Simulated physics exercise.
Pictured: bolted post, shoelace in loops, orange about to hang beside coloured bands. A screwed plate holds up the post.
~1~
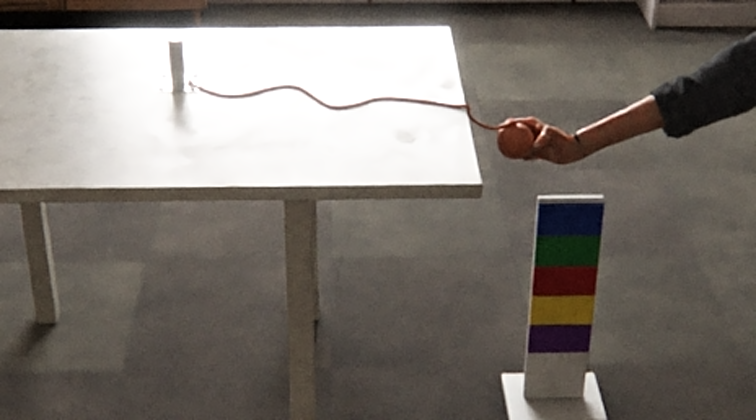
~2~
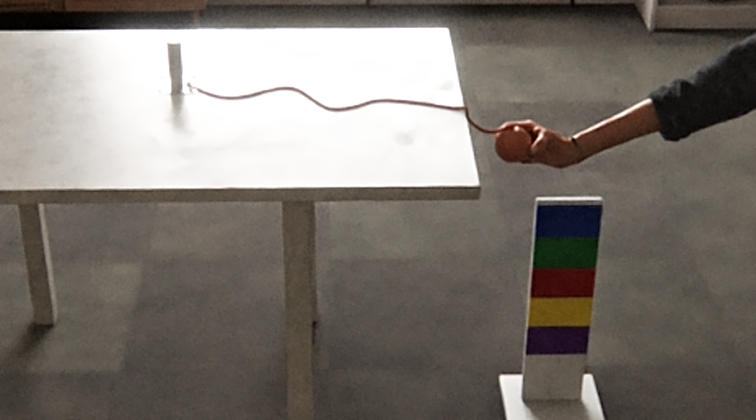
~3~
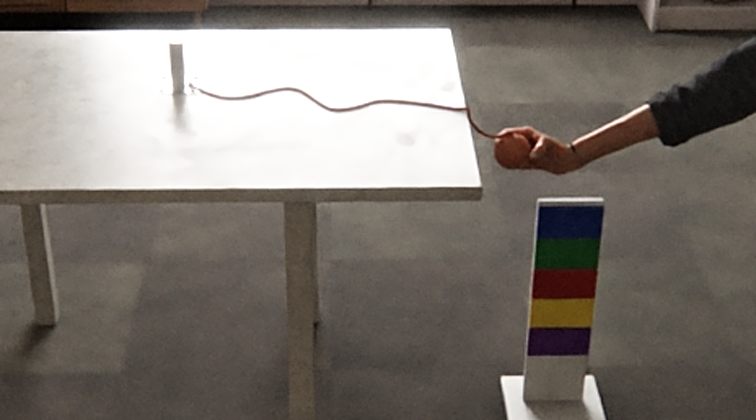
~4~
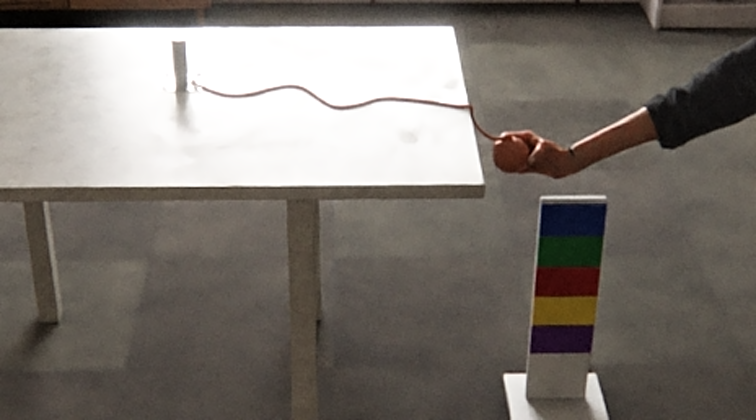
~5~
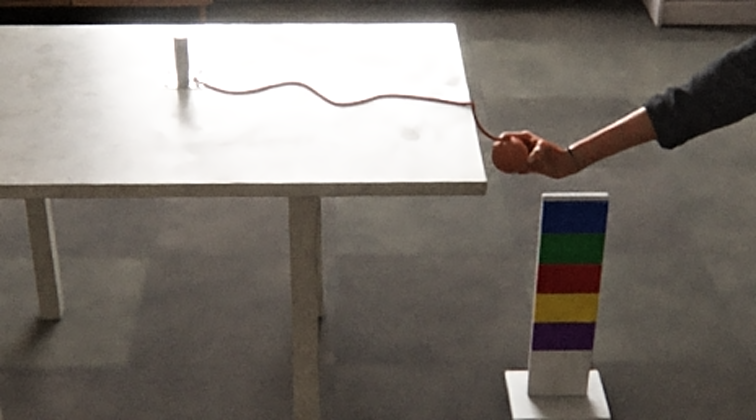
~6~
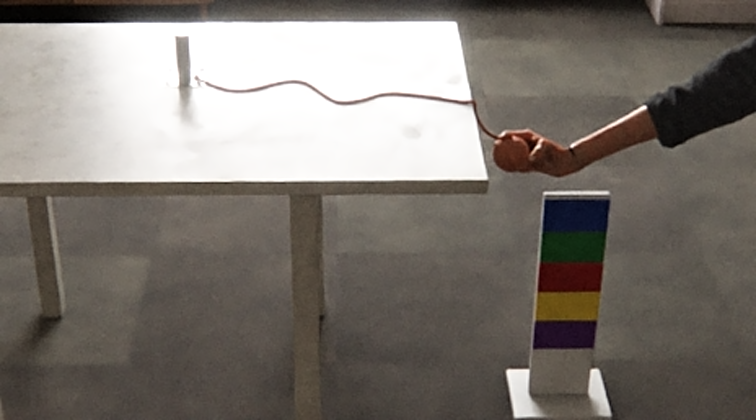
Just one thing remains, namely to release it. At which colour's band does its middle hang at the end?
The blue band.
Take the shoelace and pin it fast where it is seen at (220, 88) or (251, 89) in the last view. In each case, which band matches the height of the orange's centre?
Blue, then blue.
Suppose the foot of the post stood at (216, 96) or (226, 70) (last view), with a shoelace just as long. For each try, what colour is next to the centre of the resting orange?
First try: Green; second try: Green.
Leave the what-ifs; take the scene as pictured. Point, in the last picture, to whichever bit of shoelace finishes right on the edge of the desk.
It lies at about (430, 97).
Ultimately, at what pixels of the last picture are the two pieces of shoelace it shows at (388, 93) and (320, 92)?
You'll find the first mark at (431, 96) and the second mark at (347, 89).
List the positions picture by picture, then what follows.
In the first picture, orange (515, 141); blue (571, 221); green (568, 252); red (565, 282); yellow (562, 311); purple (560, 339).
In the second picture, orange (513, 145); shoelace through (210, 94) (271, 90) (322, 105) (380, 100) (452, 108).
In the third picture, orange (512, 151).
In the fourth picture, orange (511, 155); shoelace through (215, 92) (276, 88) (326, 103) (385, 98) (456, 106).
In the fifth picture, orange (510, 155).
In the sixth picture, orange (511, 154); shoelace through (218, 87) (279, 83) (329, 98) (388, 93) (460, 102).
Early on, orange near (503, 214); level with blue.
Midway, orange near (443, 209); level with blue.
Near the end, orange near (474, 213); level with blue.
Finally, orange near (467, 213); level with blue. The shoelace holds its middle at blue.
